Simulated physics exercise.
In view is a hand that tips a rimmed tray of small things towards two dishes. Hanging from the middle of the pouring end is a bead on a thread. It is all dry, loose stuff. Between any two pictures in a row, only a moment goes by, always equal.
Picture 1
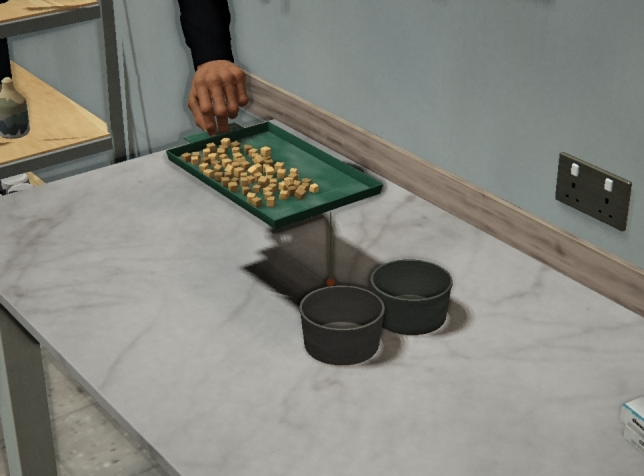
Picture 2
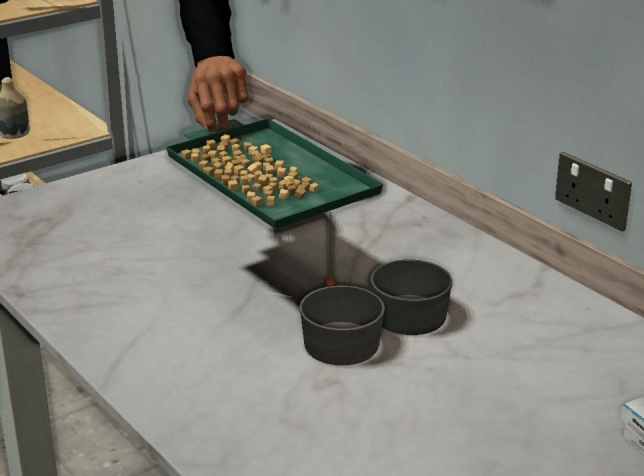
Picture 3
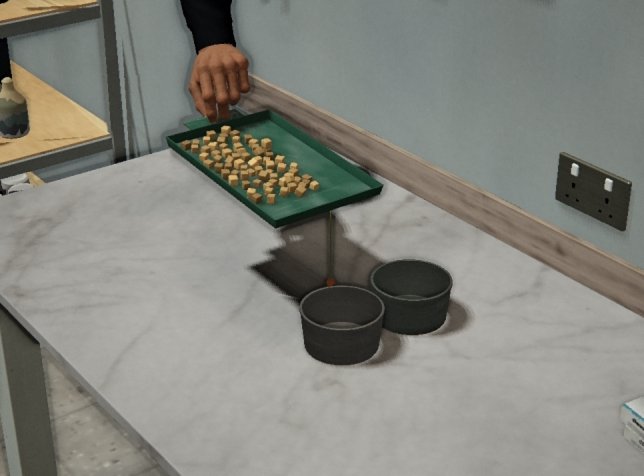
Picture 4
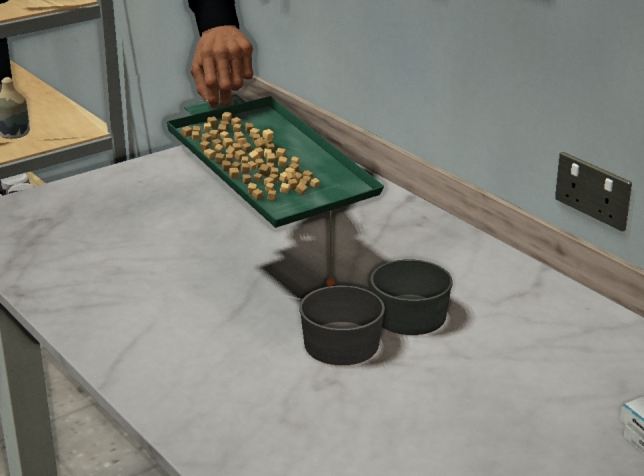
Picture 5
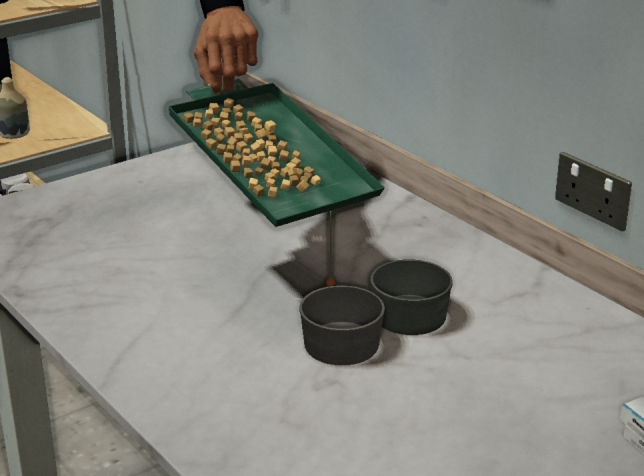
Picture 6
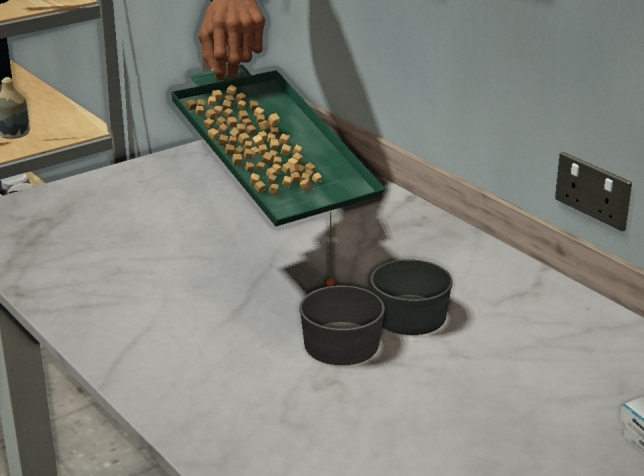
The clip opens on a hand holding a green rimmed tray of small wooden cubes above a marble-patterned table, with two dark dishes below. The hand gradually lifts the far end, tilting the tray more steeply towards its right corner, while the cubes stay loosely clustered and the dishes remain still.
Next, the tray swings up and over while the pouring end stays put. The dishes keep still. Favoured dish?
It pours more generously into the left dish, it seems.
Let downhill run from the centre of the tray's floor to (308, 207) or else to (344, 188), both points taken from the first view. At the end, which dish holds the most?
Results - the dish on the left side first, the dish on the right side second.
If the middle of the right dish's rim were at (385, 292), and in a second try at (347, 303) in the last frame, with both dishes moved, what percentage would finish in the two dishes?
First placement near 80 percent, second near 50 percent.
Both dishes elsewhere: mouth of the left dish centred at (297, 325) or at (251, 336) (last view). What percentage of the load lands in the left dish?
About 20 per cent, then about 0 per cent.
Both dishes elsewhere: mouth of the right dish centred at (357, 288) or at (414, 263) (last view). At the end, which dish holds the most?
At the first place right, at the second the left-hand dish.
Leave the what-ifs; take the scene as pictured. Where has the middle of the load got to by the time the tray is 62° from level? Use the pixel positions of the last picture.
Roughly (326, 188).
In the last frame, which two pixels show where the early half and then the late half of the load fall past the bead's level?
Starting near (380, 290), moving on to near (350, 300).
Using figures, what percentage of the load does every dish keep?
Final share: Left dish at 40 per cent, right dish at 20 per cent.
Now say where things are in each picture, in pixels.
In the first picture, corners of the pouring end at (275, 219) and (380, 184), level; middle of the load at (253, 172), small wooden cubes; left dish at (367, 340); right dish at (437, 311); bead on its thread at (331, 282).
In the second picture, corners of the pouring end at (275, 219) and (380, 184), level; middle of the load at (253, 170).
In the third picture, corners of the pouring end at (276, 218) and (381, 185), tipped barely, lowest at the right corner; middle of the load at (254, 164).
In the fourth picture, corners of the pouring end at (277, 218) and (381, 186), tipped a little, lowest at the right corner; middle of the load at (255, 156).
In the fifth picture, corners of the pouring end at (277, 218) and (382, 187), tipped clearly, lowest at the right corner; middle of the load at (256, 148).
In the sixth picture, corners of the pouring end at (278, 218) and (382, 188), tipped clearly, lowest at the right corner; middle of the load at (258, 141); left dish at (367, 340); right dish at (437, 311).
Soon after the last picture, tray tipped steeply; nearly all on the tray; a stray few in the air.
A little later, tray tipped right over; most on the tray; a small part in the left dish; a small part in the right dish; a small part outside both.
Later still, tray tipped past a quarter turn; about half in the left dish; about a quarter in the right dish; about a third outside both.
At rest, tray tipped past a quarter turn; about half in the left dish; about a quarter in the right dish; about a third outside both.
